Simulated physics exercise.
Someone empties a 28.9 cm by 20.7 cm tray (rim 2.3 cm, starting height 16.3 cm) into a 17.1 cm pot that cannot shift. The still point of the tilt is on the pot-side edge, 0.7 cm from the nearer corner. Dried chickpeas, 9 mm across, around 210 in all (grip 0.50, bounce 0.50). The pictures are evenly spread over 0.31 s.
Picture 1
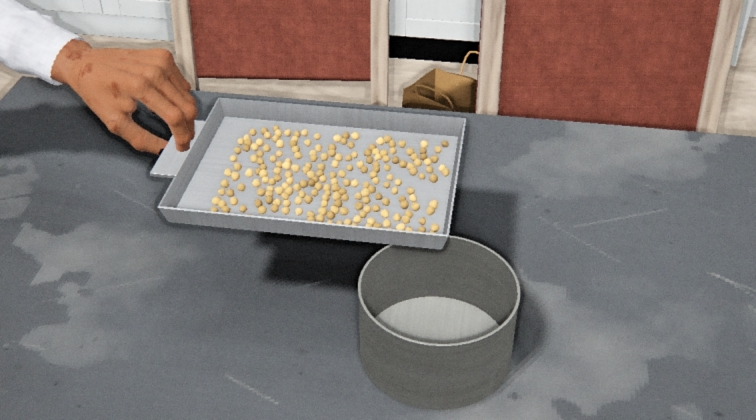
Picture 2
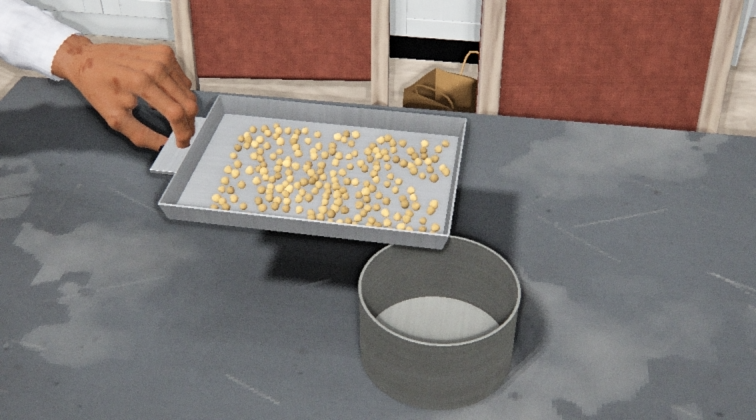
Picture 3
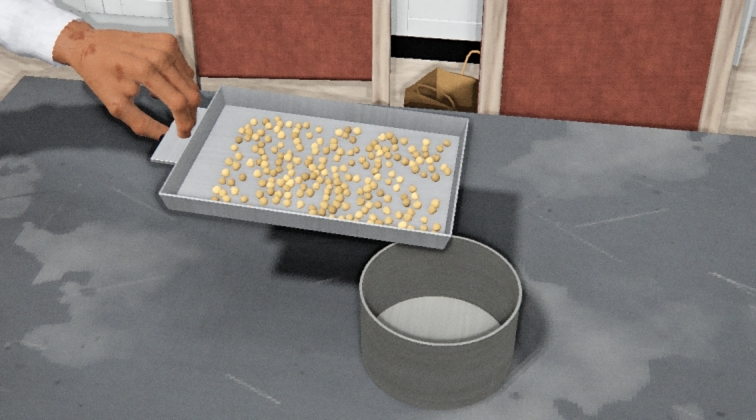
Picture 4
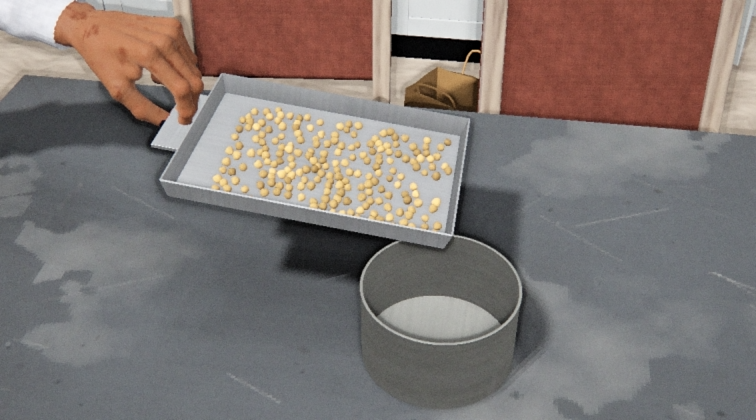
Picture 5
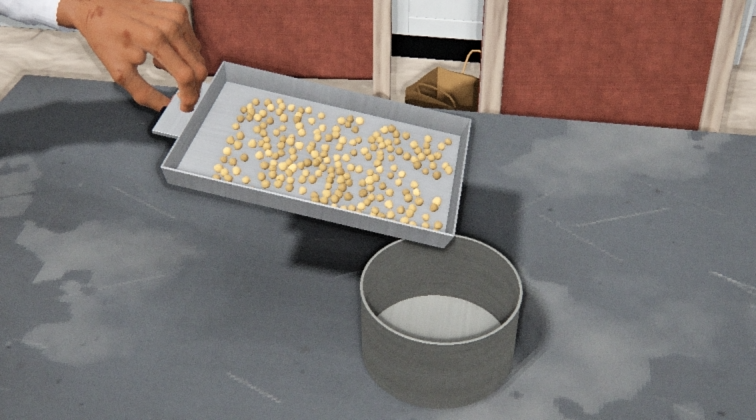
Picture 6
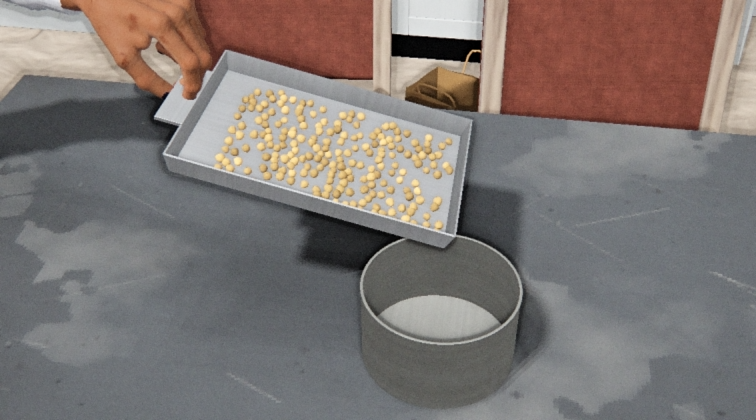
On a worn, blotchy grey tabletop seen from above at an angle, with reddish-brown panels and a brown paper bag behind, the view stays still. A hand in a white sleeve at upper left holds a shallow grey tray scattered with dried chickpeas, its right end above an empty round grey pot. The hand slowly raises the tray's left end, tilting it gently rightward, while the chickpeas barely shift.
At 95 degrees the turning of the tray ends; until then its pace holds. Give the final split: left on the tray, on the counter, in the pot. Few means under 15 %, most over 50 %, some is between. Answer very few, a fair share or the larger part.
Tray very few, counter the larger part, pot a fair share.
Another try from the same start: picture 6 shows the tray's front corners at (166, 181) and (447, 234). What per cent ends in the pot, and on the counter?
Pot 55, counter 45.
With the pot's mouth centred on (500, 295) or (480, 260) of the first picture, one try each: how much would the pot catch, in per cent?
Some 40 and 70 per cent.
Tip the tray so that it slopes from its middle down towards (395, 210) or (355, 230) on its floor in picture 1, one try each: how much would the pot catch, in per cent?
Some 75 and 65 per cent.
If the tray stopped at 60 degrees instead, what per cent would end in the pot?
In that case some 0 per cent.
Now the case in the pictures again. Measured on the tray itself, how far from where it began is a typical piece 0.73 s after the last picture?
About 9 cm.
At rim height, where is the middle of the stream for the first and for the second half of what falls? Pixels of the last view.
First near (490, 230), later near (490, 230).
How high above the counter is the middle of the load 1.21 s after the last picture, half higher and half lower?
Some 20 cm.
Then, 0.73 s after the last picture, tilt 52 degrees; the tray holds 100 %, the pot 0 %.
Then, 1.21 s after the last picture, tilt 77 degrees; the tray holds 100 %, the pot 0 %.
Then, 1.76 s after the last picture, tilt 95 degrees; the tray holds 20 %, the pot 20 %.
In the end, tray 0 %, counter 65 %, pot 35 %.
